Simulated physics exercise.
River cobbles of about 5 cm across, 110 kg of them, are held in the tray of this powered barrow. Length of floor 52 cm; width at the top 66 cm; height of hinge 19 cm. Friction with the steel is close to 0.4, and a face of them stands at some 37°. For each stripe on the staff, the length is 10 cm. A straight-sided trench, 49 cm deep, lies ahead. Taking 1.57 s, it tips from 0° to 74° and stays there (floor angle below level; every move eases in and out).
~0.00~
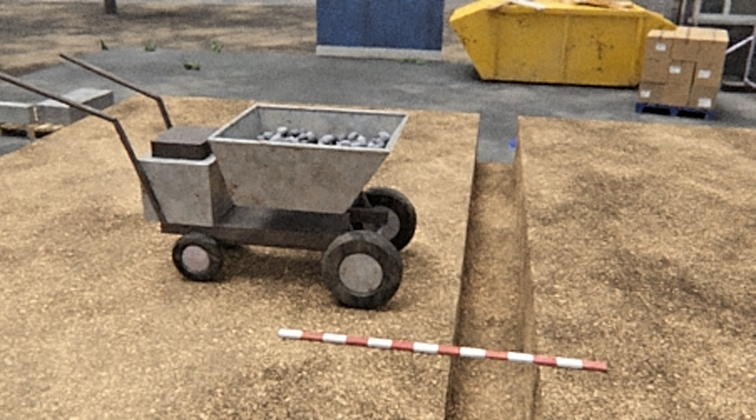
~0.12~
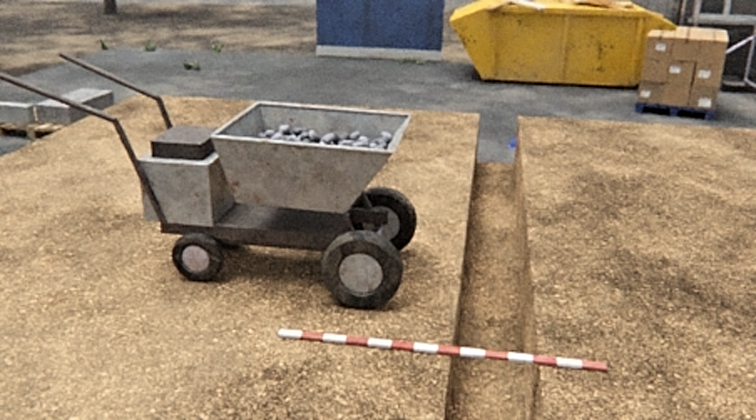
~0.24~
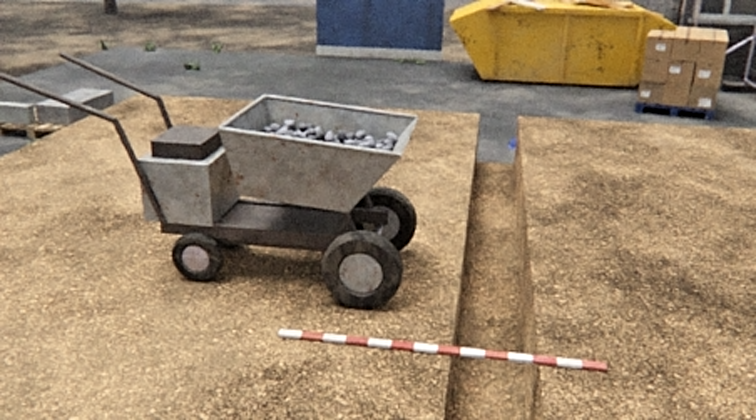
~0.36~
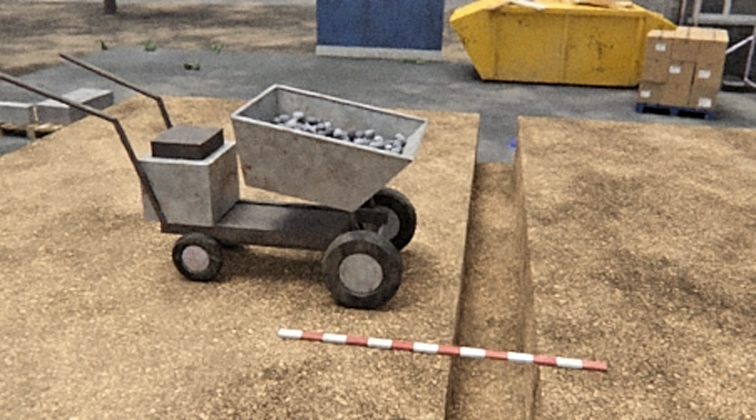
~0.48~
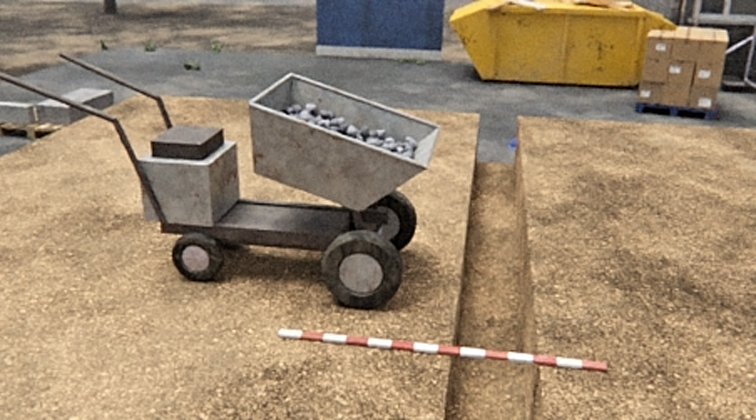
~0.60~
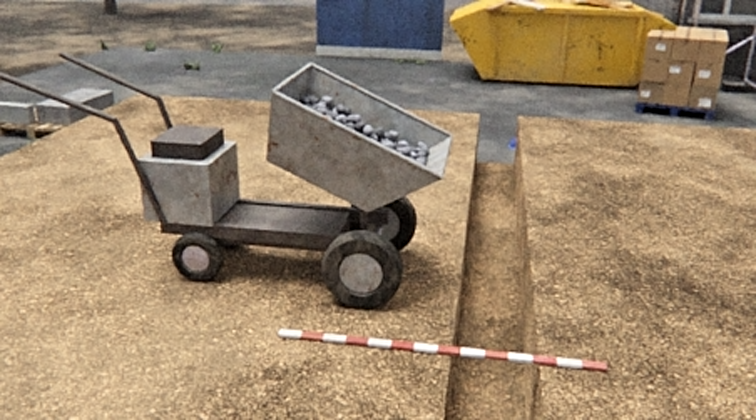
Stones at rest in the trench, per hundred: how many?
Approx. 67 %.
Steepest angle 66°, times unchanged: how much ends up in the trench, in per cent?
Some 60 in a hundred, I'd say.
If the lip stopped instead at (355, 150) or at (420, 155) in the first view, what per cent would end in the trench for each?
Result: Close to 100 then close to 35 per cent.
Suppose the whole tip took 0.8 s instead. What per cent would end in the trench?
It'd be some 50 per cent.
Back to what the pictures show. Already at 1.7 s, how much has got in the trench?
About 25 per cent by then.
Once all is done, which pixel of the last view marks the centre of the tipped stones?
Near (512, 355).
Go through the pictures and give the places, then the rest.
In the first picture, the tray is at 0°, its lip at (389, 152); the top of the load is at (347, 142).
In the second picture, the tray is at 1°, its lip at (392, 153); the top of the load is at (335, 142); the stones move at 0.2 m/s on average.
In the third picture, the tray is at 5°, its lip at (400, 155); the top of the load is at (314, 137); the stones move at 0.3 m/s on average.
In the fourth picture, the tray is at 10°, its lip at (412, 160); the top of the load is at (301, 127); the stones move at 0.5 m/s on average.
The fifth picture shows lip at (427, 167), floor tilted 17°, highest stones at (299, 117); the stones move at 0.6 m/s on average.
In the sixth picture, the tray is at 24°, its lip at (442, 178); the top of the load is at (315, 107); the stones move at 0.6 m/s on average.
After 1.2 s the floor is at 63°; 100 % in the tray; the foremost stones are at (488, 228).
After 1.7 s the floor is at 74°; 57 % in the tray, 23 % in the trench, 20 % past the trench; the foremost stones are at (601, 307).
After 2.0 s the floor is at 74°; 28 % in the tray, 39 % in the trench, 33 % past the trench; the foremost stones are at (675, 294).
After 4.0 s the floor is at 74°; 0 % in the tray, 67 % in the trench, 33 % past the trench; the foremost stones are at (715, 290).
